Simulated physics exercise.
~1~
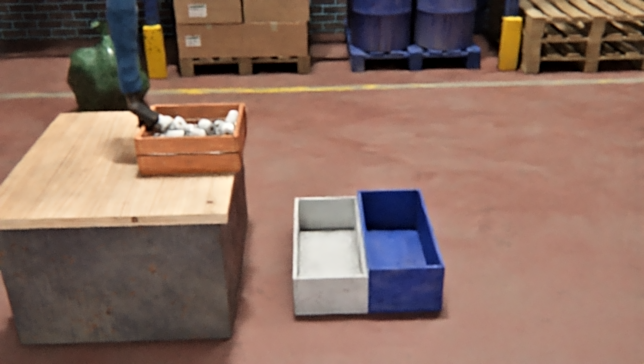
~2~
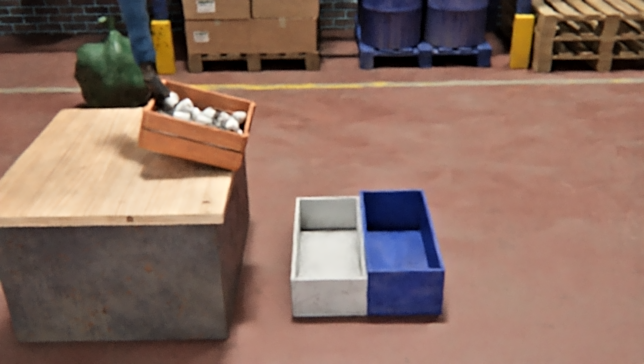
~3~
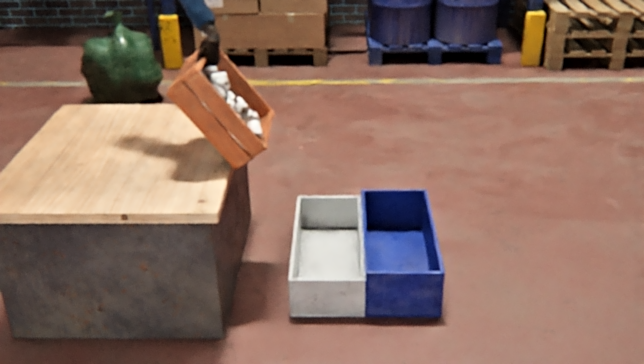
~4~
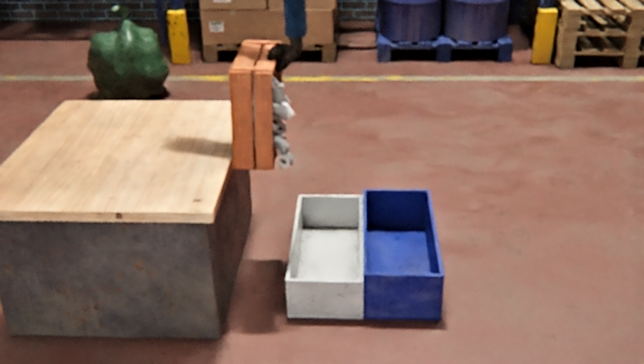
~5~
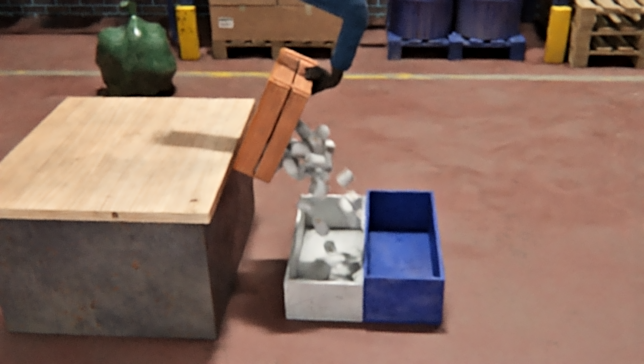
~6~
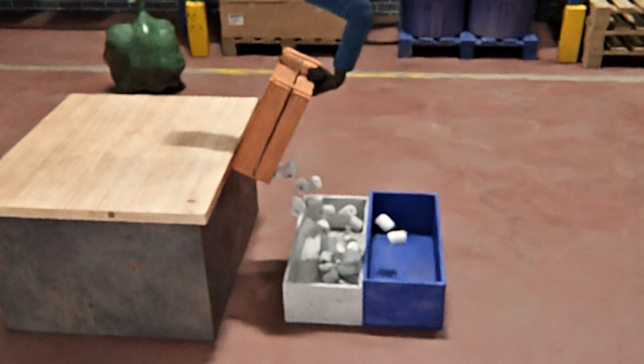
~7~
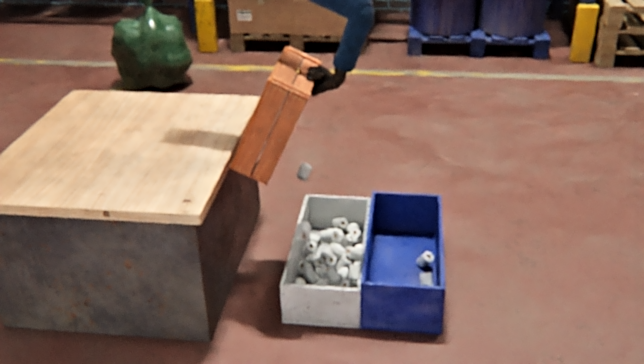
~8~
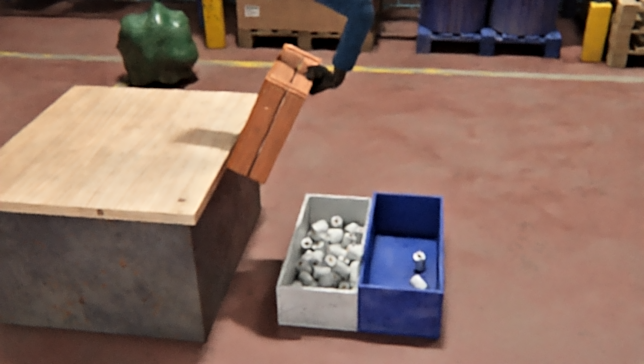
An orange crate, held by a gloved hand, tips white rolls mostly into the white box, two landing in the blue tub.
